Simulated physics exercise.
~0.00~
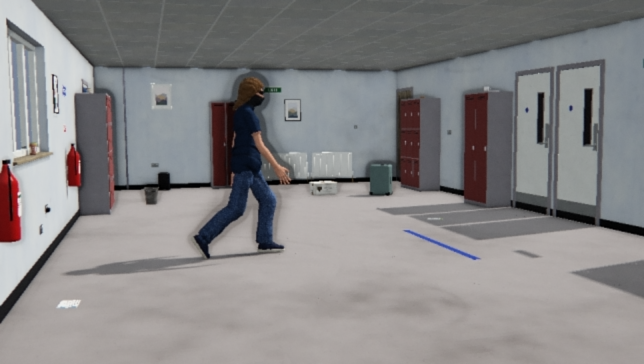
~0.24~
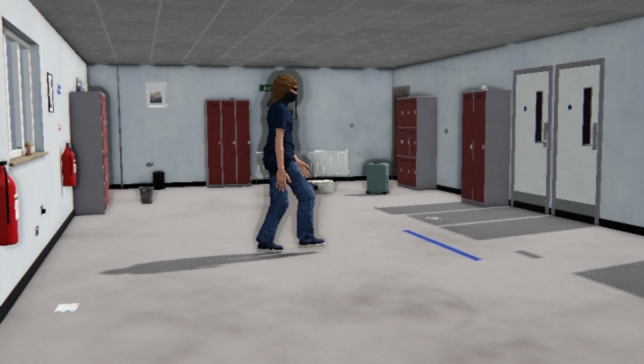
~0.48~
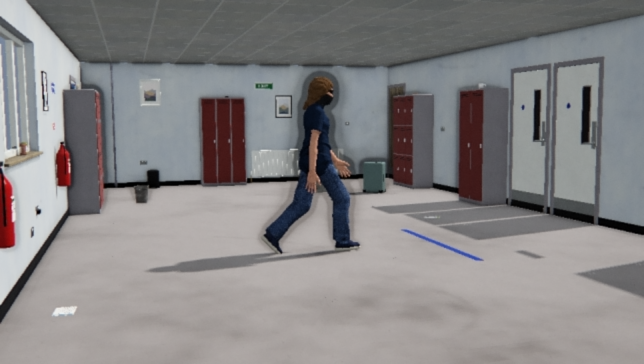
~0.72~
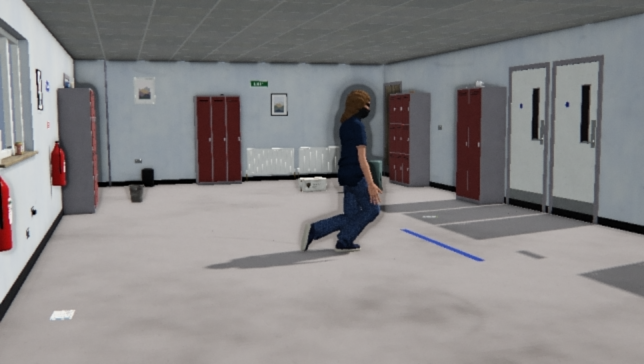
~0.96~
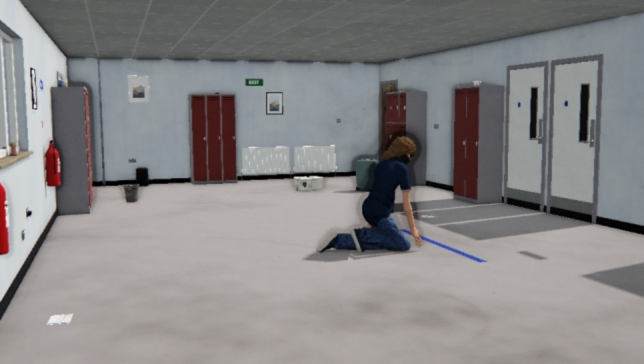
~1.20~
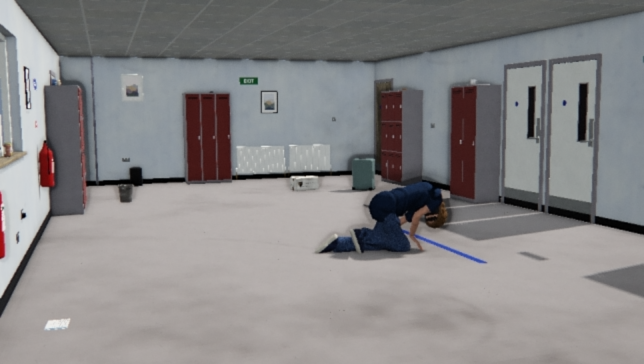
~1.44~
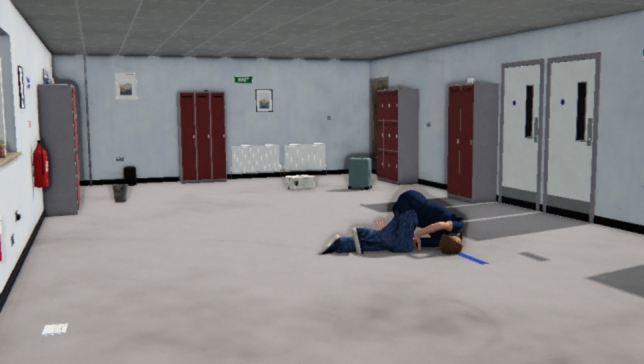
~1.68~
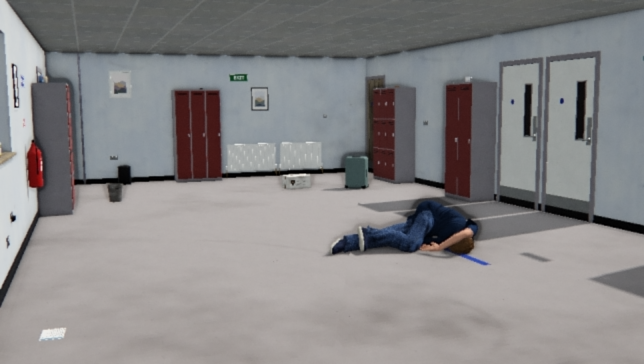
In a locker room, a person strides right, drops kneeling, and collapses across a blue strip.
